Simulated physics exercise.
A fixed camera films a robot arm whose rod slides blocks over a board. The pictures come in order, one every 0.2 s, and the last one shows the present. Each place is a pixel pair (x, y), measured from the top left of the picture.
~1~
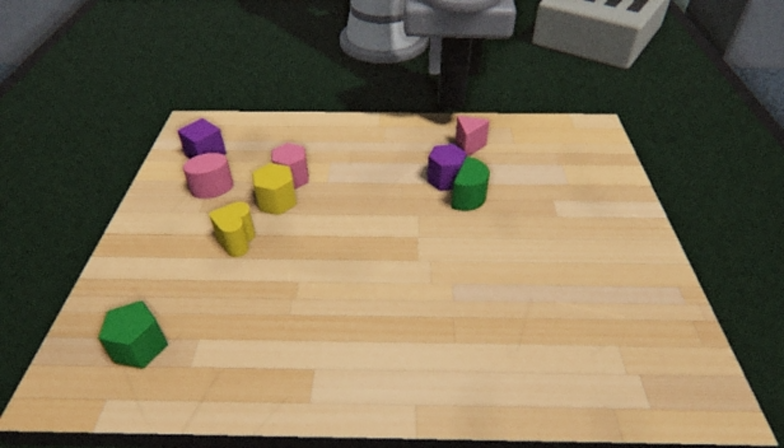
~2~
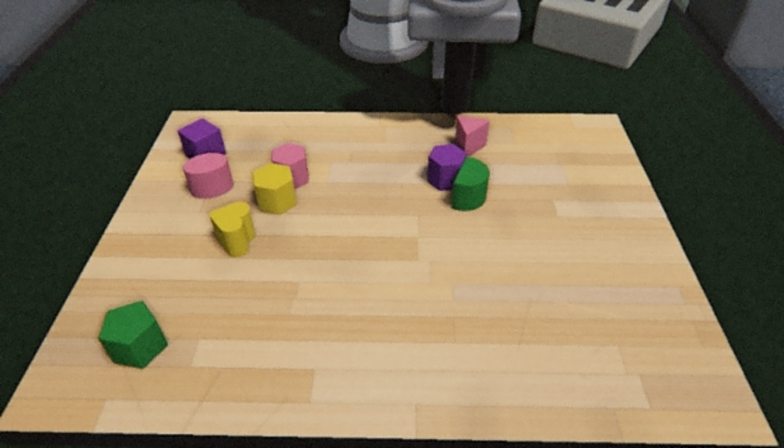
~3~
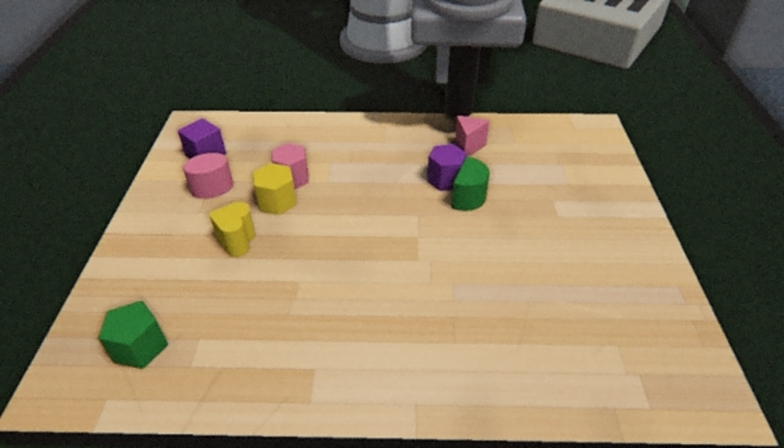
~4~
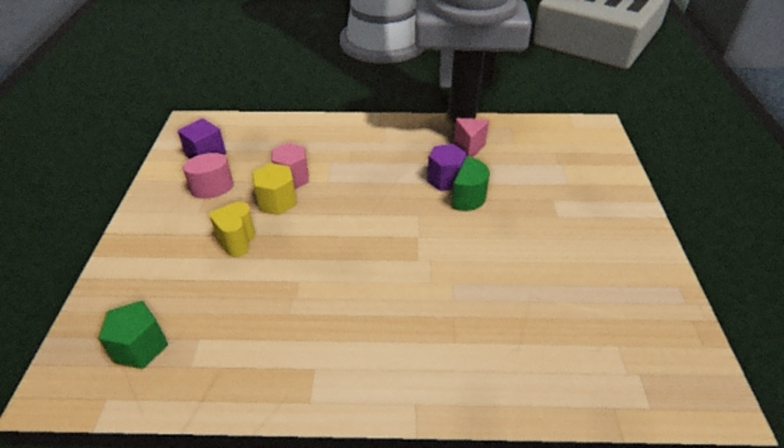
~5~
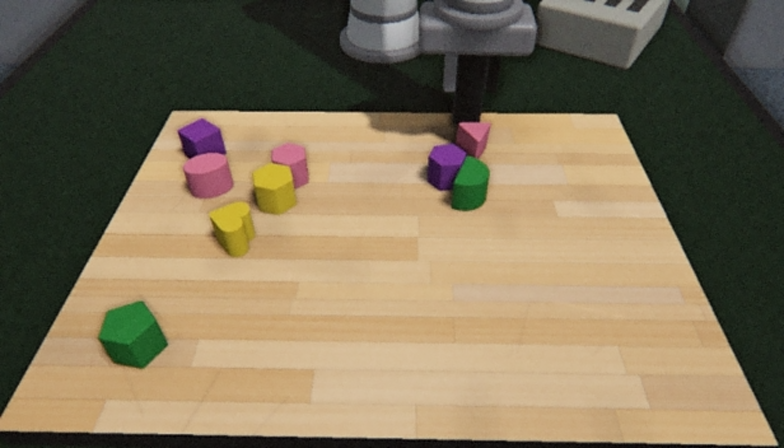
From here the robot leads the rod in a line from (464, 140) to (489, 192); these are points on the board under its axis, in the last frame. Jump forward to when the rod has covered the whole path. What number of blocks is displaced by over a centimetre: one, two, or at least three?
It should be two, as far as I can tell.
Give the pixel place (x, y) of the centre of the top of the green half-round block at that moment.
Somewhere near (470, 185).
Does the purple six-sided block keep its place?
In short: Yes.
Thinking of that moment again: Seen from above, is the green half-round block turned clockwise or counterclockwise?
Looking down on the board, it turns clockwise.
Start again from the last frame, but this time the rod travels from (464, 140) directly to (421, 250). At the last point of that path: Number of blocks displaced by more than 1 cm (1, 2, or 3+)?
Counting only shifts above 1 cm, I get two blocks.
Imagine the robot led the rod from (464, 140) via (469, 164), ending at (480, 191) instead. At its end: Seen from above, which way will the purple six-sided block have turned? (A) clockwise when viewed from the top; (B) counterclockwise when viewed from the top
A (clockwise when viewed from the top)
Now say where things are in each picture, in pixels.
Rod's lower end (451, 103); purple six-sided block (448, 154); green half-round block (473, 171); pink triangular piece (471, 123), in the first frame.
Rod (455, 108); blocks still, in the second frame.
Rod (458, 112); blocks still, in the third frame.
Rod (462, 117); pink triangular piece (472, 124), in the fourth frame.
Rod (466, 121); purple six-sided block (448, 154); green half-round block (473, 171); pink triangular piece (475, 128), in the fifth frame.
The first path, step by step. One third of the way, rod (474, 137); pink triangular piece (487, 145), turned 15° anticlockwise.
Two thirds of the way, rod (482, 154); pink triangular piece (500, 162).
At the end, rod (492, 173); purple six-sided block still; green half-round block (470, 185), turned 25° clockwise; pink triangular piece (516, 178), turned 40° anticlockwise.
